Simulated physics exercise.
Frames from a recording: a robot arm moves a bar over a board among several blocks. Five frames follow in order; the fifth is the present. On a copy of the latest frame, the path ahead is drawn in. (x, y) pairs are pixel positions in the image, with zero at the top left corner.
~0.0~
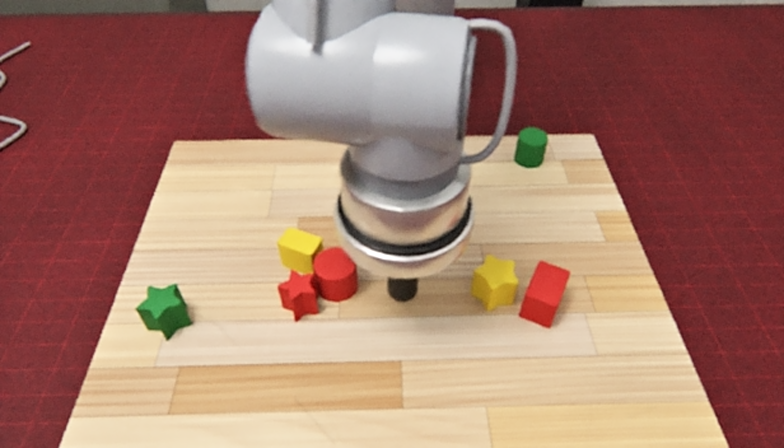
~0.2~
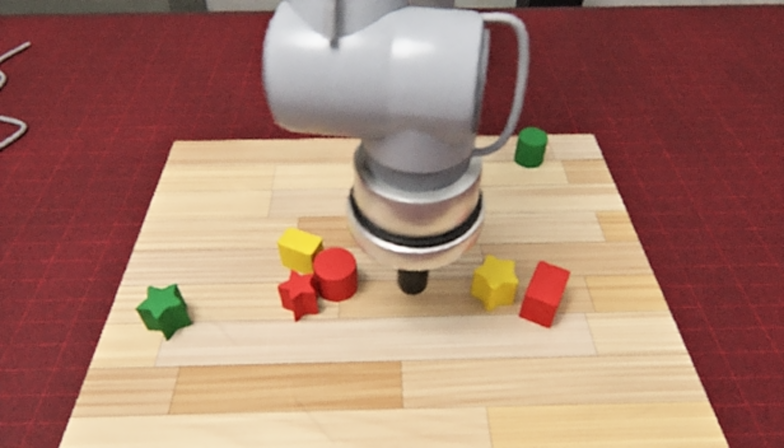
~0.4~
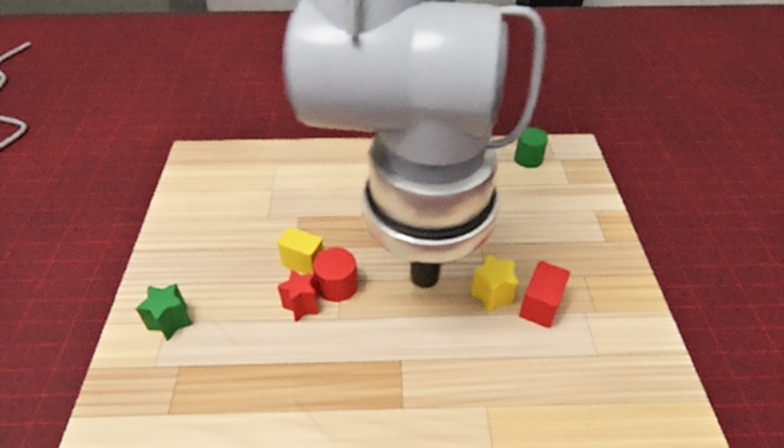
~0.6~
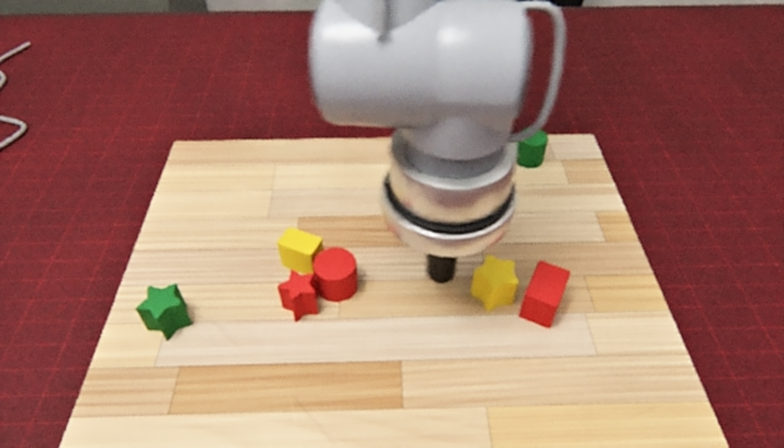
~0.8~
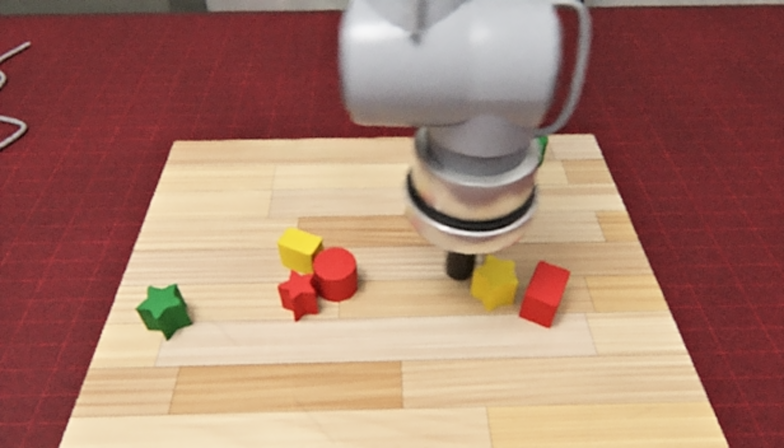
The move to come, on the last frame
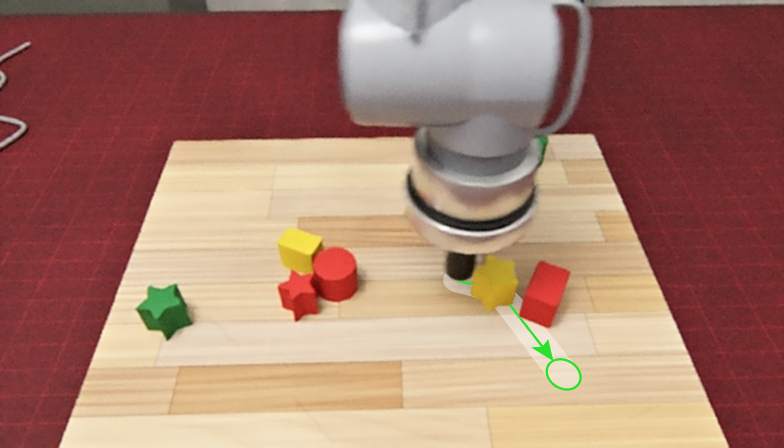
Robot arm sliding its dark tip a short way right over a wooden board, nearing a yellow star among still blocks.
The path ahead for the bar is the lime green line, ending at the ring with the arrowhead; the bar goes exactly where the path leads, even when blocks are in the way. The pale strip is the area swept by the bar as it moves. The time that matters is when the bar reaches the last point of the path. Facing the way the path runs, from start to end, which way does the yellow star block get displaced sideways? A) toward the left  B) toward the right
(A)
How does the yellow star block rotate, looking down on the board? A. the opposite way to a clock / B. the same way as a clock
Answer: A.
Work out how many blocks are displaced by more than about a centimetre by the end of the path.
I reckon the push displaces two of the blocks by more than 1 cm.
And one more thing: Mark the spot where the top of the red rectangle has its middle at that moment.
It should be at (600, 297) by then.
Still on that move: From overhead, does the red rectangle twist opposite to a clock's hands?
Yes, it checks out.
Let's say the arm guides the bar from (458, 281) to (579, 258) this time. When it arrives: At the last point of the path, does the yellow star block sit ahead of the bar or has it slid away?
At the end of the path, the bar has already lost the yellow star block, which lies beside or behind it.
Drawn move, from (458, 281) by way of (502, 297) and (532, 333) to (564, 374).
On the path given first. One third of the way, bar at (505, 287); yellow star block at (537, 291); red rectangle at (574, 290), turned 25° anticlockwise.
Two thirds of the way, bar at (536, 323); yellow star block at (576, 319), turned 30° anticlockwise; red rectangle at (598, 297), turned 55° anticlockwise.
At the end, bar at (568, 364); yellow star block at (598, 335), turned 70° anticlockwise; red rectangle at (600, 297), turned 60° anticlockwise.
